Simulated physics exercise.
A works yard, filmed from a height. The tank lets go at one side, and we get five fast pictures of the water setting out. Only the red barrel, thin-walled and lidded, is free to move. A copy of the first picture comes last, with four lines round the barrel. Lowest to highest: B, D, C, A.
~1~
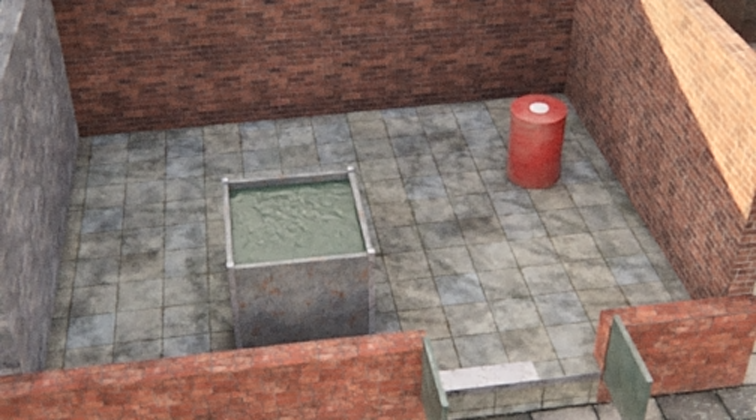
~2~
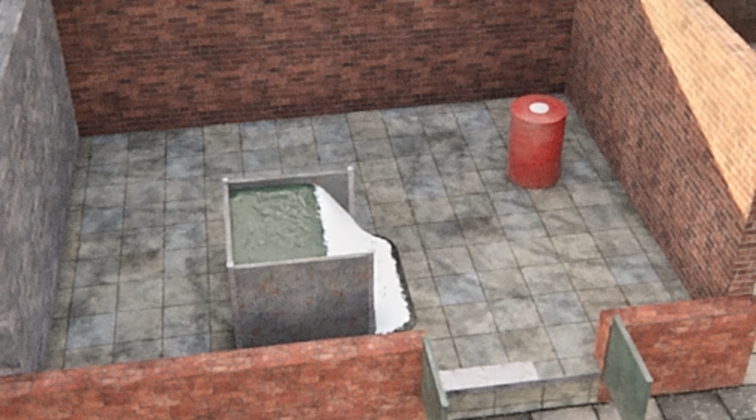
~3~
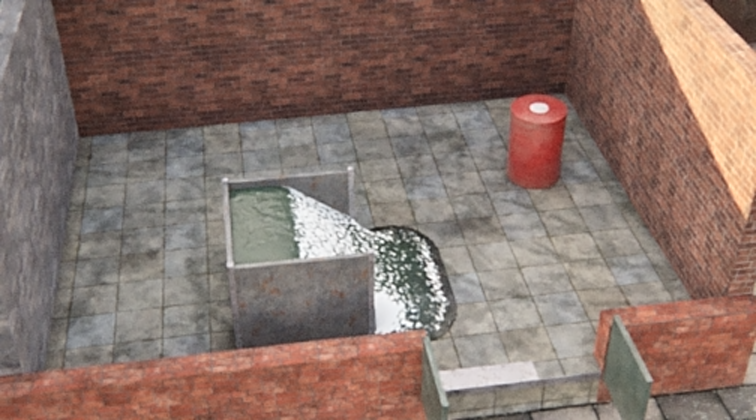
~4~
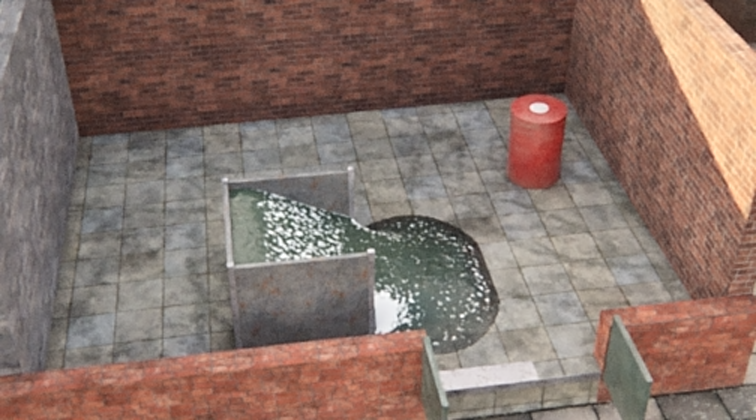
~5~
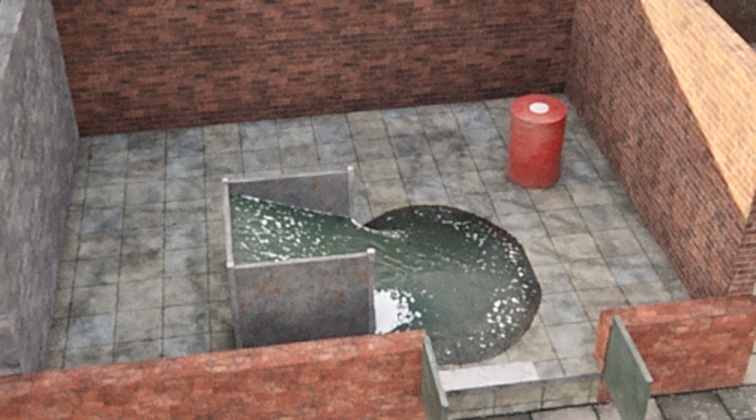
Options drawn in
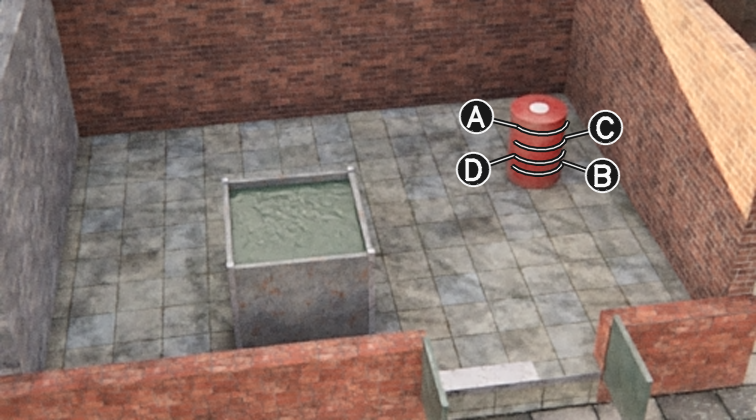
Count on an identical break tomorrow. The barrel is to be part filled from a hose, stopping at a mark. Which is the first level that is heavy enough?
Choose B.
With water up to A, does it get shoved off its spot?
No, that is safe.
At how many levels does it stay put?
All four.
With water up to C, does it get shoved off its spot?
No.
In white, A at (547, 133); B at (542, 174); C at (545, 149); D at (544, 163); from the bottom up B, D, C, A.
With A, it does not move.
With B, it does not move.
With C, it does not move.
With D, it does not move.
